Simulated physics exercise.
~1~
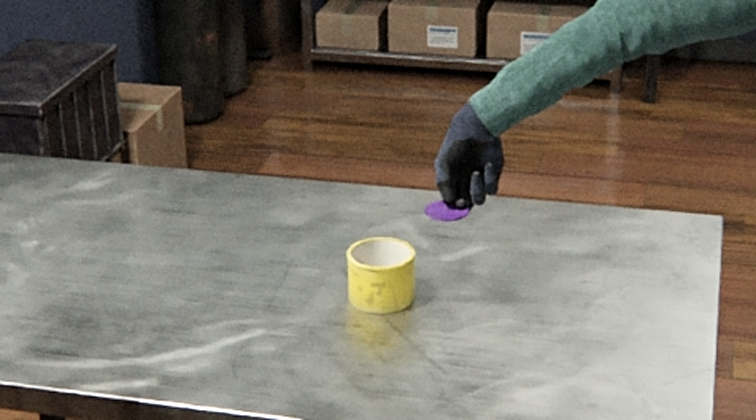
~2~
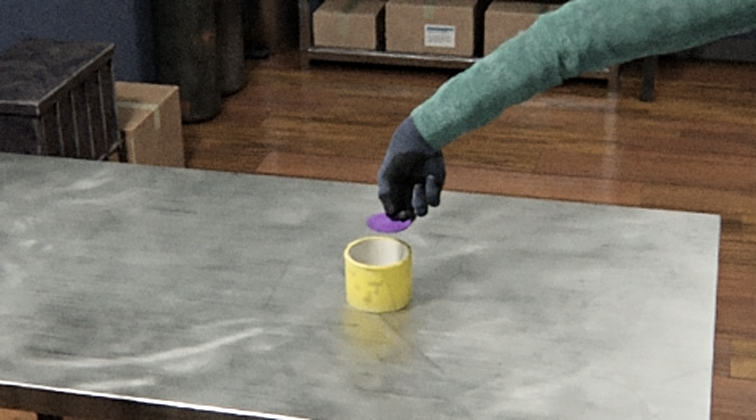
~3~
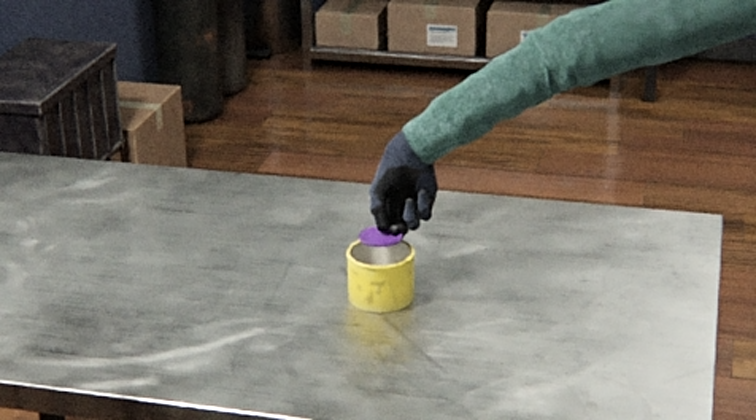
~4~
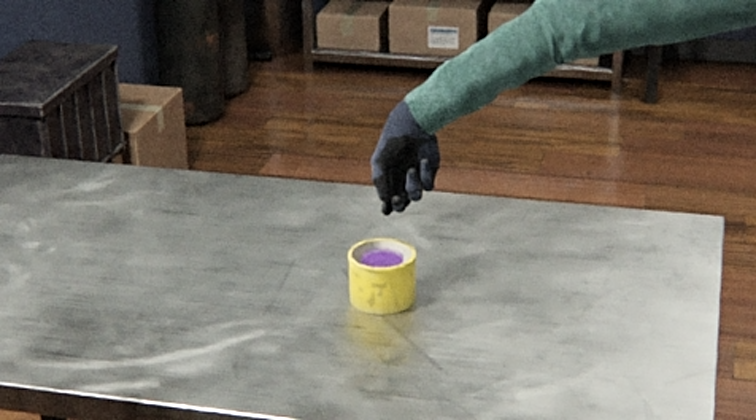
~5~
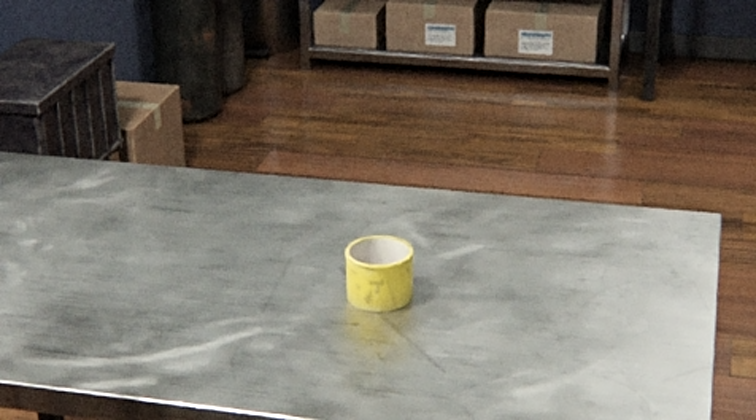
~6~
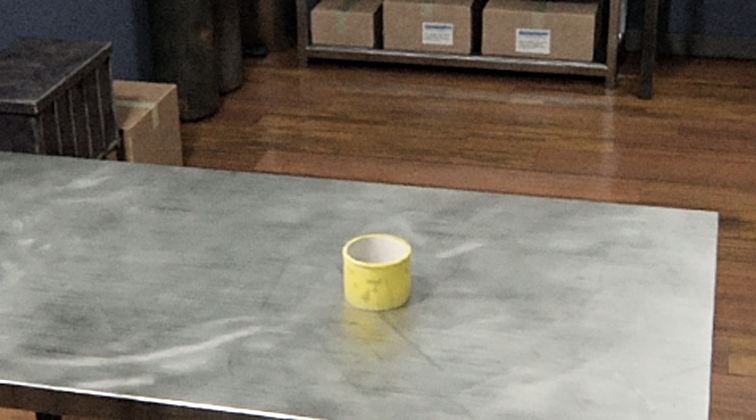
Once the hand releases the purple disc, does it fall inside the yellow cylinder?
Yes, the purple disc drops into the yellow cylinder instead of staying on the rim as a lid.
